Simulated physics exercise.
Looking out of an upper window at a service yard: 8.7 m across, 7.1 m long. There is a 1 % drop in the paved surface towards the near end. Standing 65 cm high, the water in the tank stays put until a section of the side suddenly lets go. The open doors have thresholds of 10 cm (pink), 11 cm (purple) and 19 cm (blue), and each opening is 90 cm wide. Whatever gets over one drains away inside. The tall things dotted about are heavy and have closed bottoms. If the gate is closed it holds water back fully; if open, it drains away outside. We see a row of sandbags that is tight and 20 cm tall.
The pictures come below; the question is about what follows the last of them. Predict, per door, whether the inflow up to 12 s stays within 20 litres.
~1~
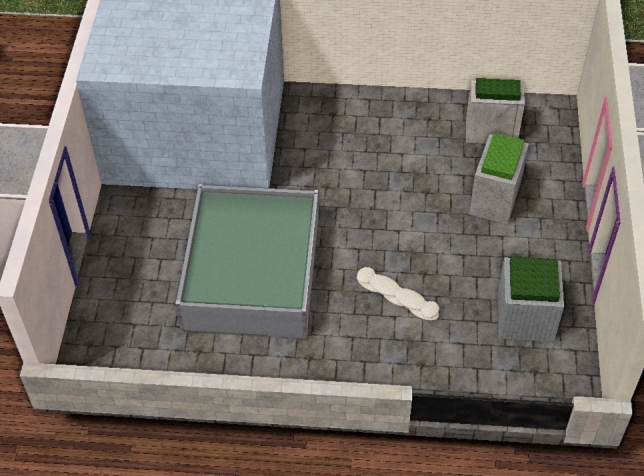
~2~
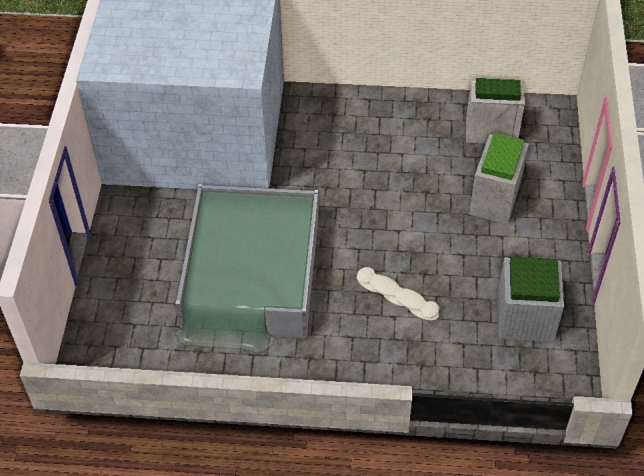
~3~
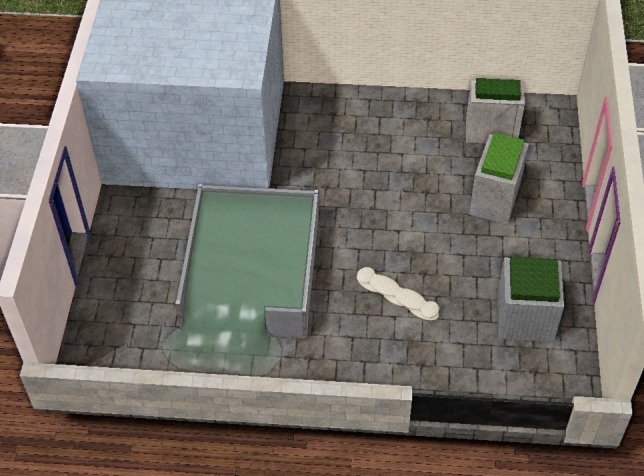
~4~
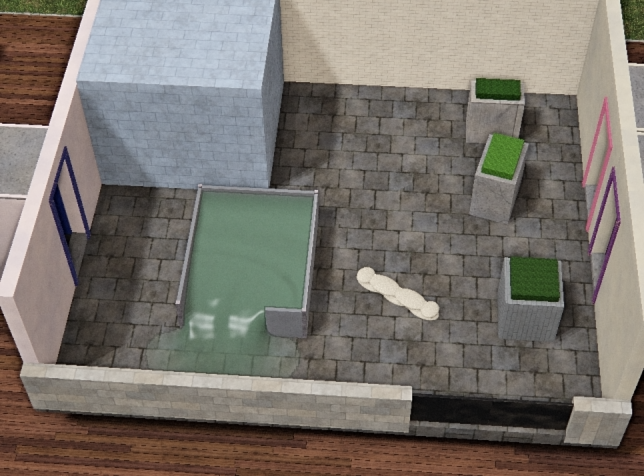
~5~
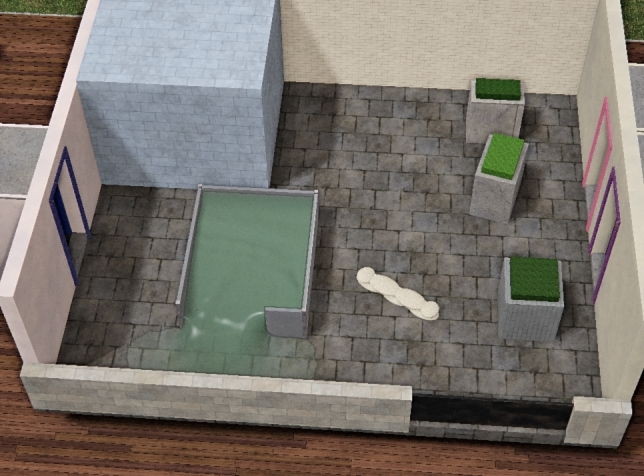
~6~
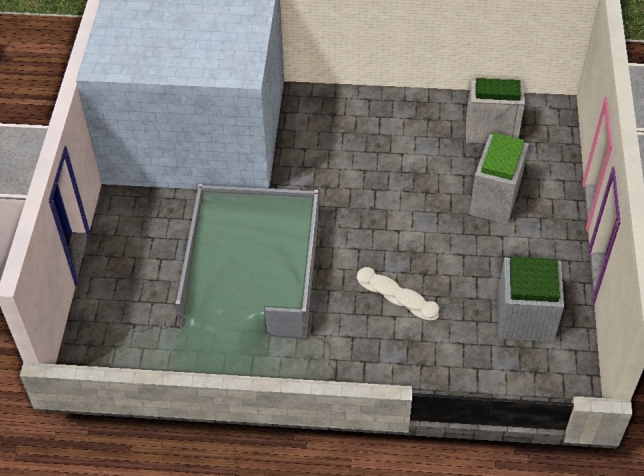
Pink door - yes, it stays within; purple door - yes, it stays within; blue door - yes, it stays within.
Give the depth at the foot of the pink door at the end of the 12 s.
Around 6.5 cm deep.
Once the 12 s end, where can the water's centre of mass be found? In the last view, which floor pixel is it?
About (328, 274).
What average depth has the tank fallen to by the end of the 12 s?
I'd put the mean depth near 6 centimetres.
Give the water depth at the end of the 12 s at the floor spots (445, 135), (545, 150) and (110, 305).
Depths in turn: Roughly 5, 6 and 11 centimetres.
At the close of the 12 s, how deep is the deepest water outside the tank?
Roughly 14 cm.
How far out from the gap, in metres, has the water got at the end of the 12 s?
Distance: Approx. 8.4 m.
A moment later water covers 10 % of the floor and is deepest (50 cm) near (208, 399); pink door not reached, purple door not reached, blue door not reached.
Soon after water covers 25 % of the floor and is deepest (49 cm) near (51, 389); pink door not reached, purple door not reached, blue door 5 cm at the sill, 0 L in.
Next water covers 45 % of the floor and is deepest (34 cm) near (62, 389); pink door not reached, purple door not reached, blue door 11 cm at the sill, 0 L in.
Later on water covers 80 % of the floor and is deepest (20 cm) near (85, 252); pink door 4 cm at the sill, 0 L in, purple door 5 cm at the sill, 0 L in, blue door 14 cm at the sill, 0 L in.
At the end water covers 90 % of the floor and is deepest (14 cm) near (152, 395); pink door 7 cm at the sill, 0 L in, purple door 7 cm at the sill, 0 L in, blue door 11 cm at the sill, 0 L in.
